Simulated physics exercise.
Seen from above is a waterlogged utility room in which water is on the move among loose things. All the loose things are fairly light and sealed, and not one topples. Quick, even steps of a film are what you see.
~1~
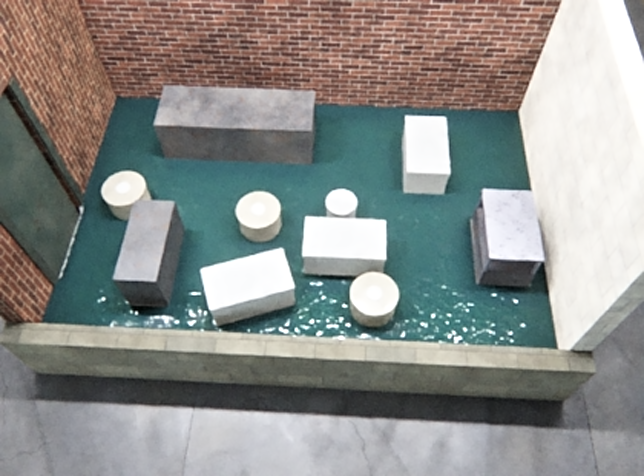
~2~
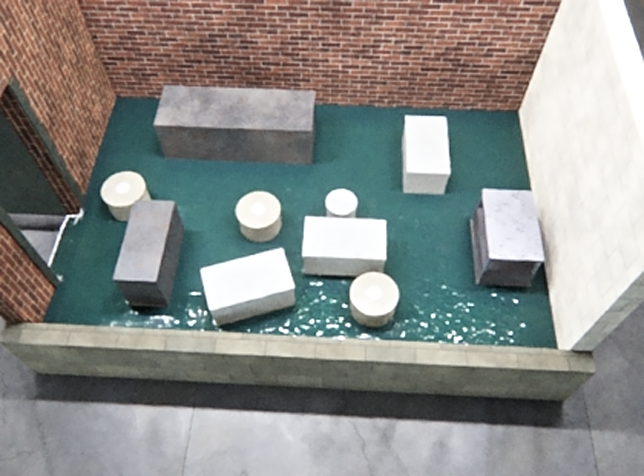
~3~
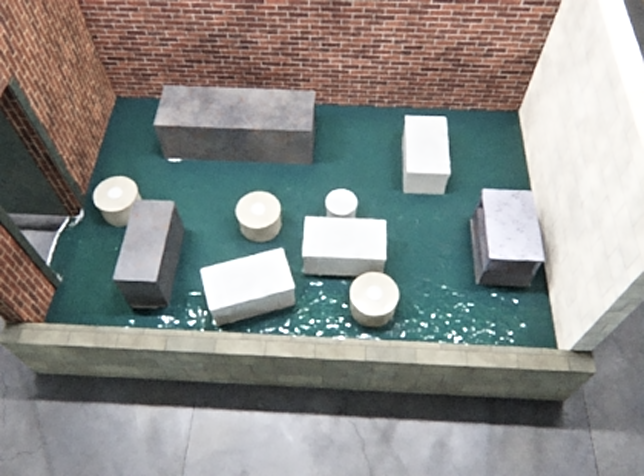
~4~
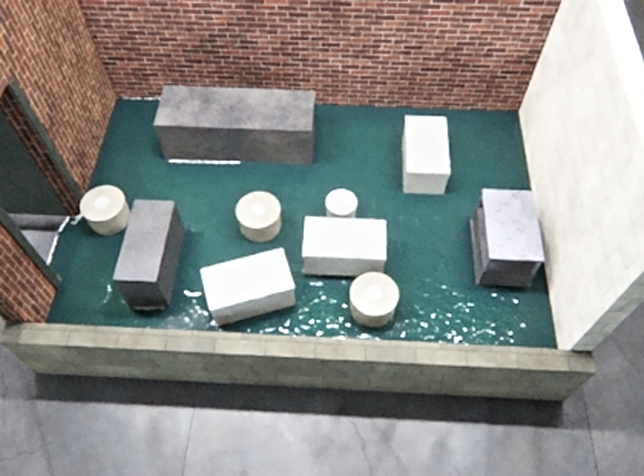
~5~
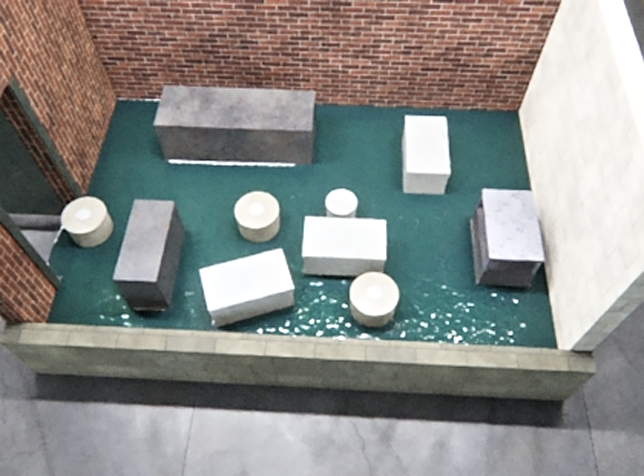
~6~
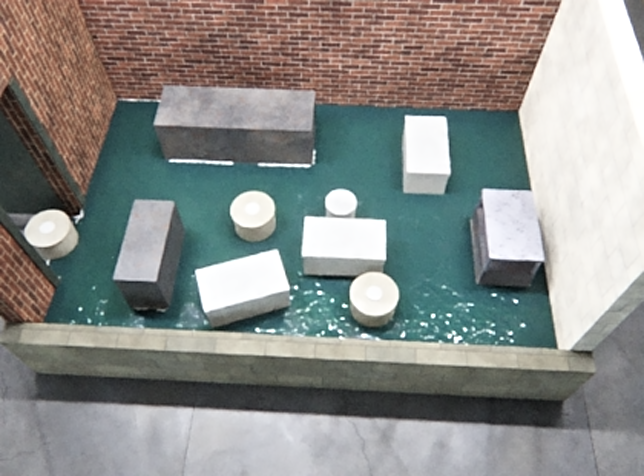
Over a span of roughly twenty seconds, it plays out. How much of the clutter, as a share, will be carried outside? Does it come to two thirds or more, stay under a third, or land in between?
In between.
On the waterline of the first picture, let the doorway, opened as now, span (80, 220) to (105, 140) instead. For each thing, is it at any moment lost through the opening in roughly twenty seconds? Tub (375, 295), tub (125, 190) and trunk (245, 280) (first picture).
Result by object, in the order asked: Not flushed / flushed / not flushed.
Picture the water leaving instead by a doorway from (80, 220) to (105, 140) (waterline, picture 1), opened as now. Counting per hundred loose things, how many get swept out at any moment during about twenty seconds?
Near 60 in a hundred.
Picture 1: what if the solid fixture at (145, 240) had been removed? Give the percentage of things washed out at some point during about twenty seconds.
Roughly 70 per cent.
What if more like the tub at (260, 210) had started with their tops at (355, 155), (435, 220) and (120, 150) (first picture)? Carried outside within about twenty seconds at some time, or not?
Taken in the given order, the three: Exits at some point, doesn't escape and exits at some point.
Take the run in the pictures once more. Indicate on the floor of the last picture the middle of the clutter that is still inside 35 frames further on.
About (264, 264).
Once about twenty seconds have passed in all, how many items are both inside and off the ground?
Exactly 4 of them.
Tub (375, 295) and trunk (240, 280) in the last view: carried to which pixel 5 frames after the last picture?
Near pixel (346, 295) and pixel (209, 287).
A moment on, 1 of 7 are out; 6 afloat.
Next, 2 of 7 are out; 5 afloat.
Later, 3 of 7 are out; 4 afloat.
In the end, 3 of 7 are out; 4 afloat.
